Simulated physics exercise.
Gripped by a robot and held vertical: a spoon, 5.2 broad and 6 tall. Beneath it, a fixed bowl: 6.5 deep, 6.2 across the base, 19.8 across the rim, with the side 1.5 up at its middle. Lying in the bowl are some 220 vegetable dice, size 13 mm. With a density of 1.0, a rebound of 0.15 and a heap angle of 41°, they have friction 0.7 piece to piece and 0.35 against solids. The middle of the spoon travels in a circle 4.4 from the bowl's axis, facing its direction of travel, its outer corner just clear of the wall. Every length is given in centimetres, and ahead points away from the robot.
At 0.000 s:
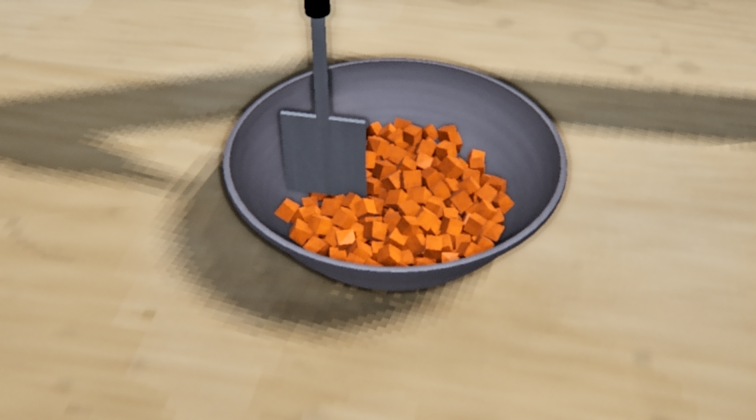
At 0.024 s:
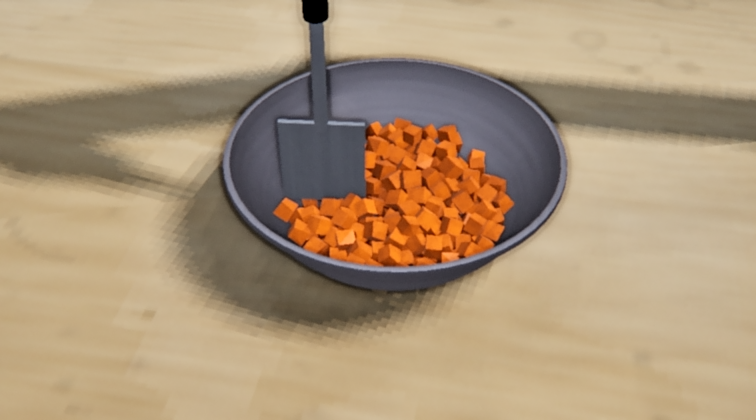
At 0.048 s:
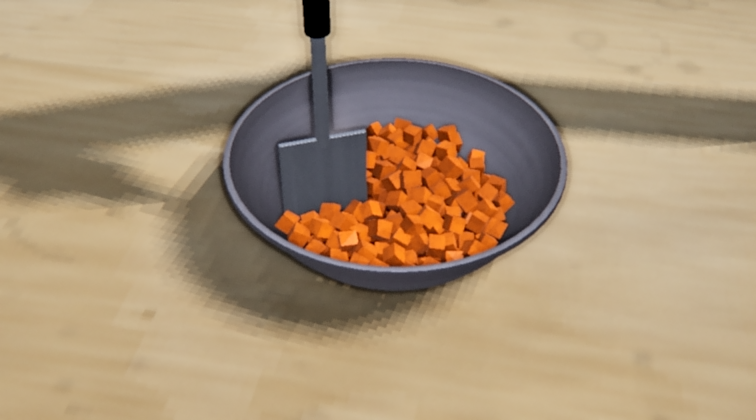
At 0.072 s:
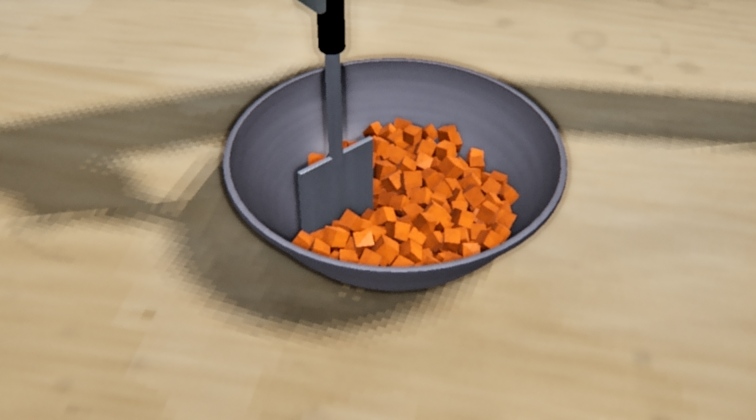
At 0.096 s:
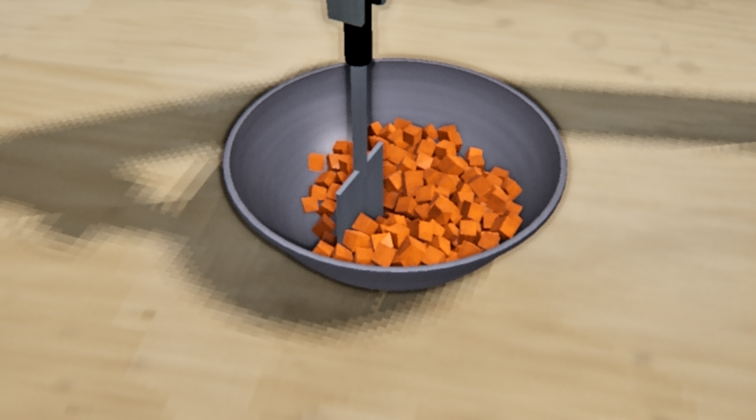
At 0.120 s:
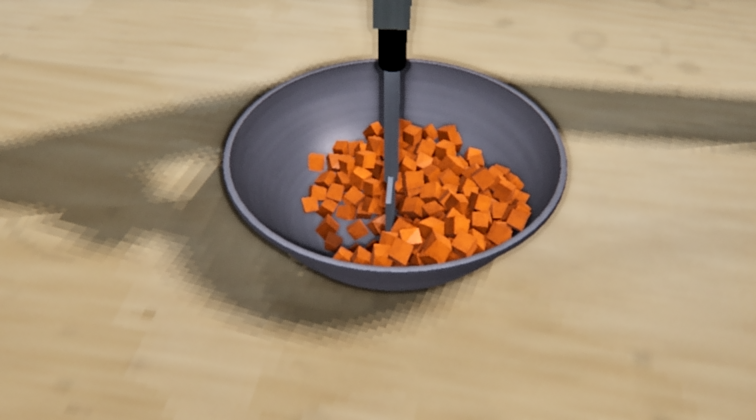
Upright metal spatula sweeping along the left side of a grey bowl, turning edge-on as it pushes through diced orange vegetables.
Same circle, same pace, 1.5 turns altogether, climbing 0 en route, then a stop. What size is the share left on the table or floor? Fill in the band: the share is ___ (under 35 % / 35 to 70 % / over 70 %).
The share is 35 to 70 %.
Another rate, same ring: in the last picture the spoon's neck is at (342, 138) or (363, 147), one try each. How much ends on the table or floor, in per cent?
Close to 25 and 35 in a hundred.
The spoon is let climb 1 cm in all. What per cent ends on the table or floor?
About 50 percent.
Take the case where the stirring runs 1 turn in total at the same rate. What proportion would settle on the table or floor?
Then some 45 per cent.
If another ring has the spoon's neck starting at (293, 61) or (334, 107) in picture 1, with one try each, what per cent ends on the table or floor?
Roughly 0 and 40 per cent.
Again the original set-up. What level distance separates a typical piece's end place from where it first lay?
I'd estimate close to 17 cm.
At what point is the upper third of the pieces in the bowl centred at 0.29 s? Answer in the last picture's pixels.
Near (383, 84).
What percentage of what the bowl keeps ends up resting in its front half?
About 35 per cent.
By 0.29 s, 266° round, highest piece 10 above the table; 175 in the bowl, 8 on the table or floor, 41 in flight or on the tool.
By 0.47 s, 76° round, highest piece 9 above the table; 123 in the bowl, 73 on the table or floor, 28 in flight or on the tool.
By 0.76 s, 180° round, highest piece 7 above the table; 119 on the table or floor, 104 in the bowl, 1 in flight or on the tool.
By 1.46 s, 180° round, highest piece 5 above the table; 120 on the table or floor, 104 in the bowl.
Final count, 120 on the table or floor, 104 in the bowl. That is 54 % on the table or floor.
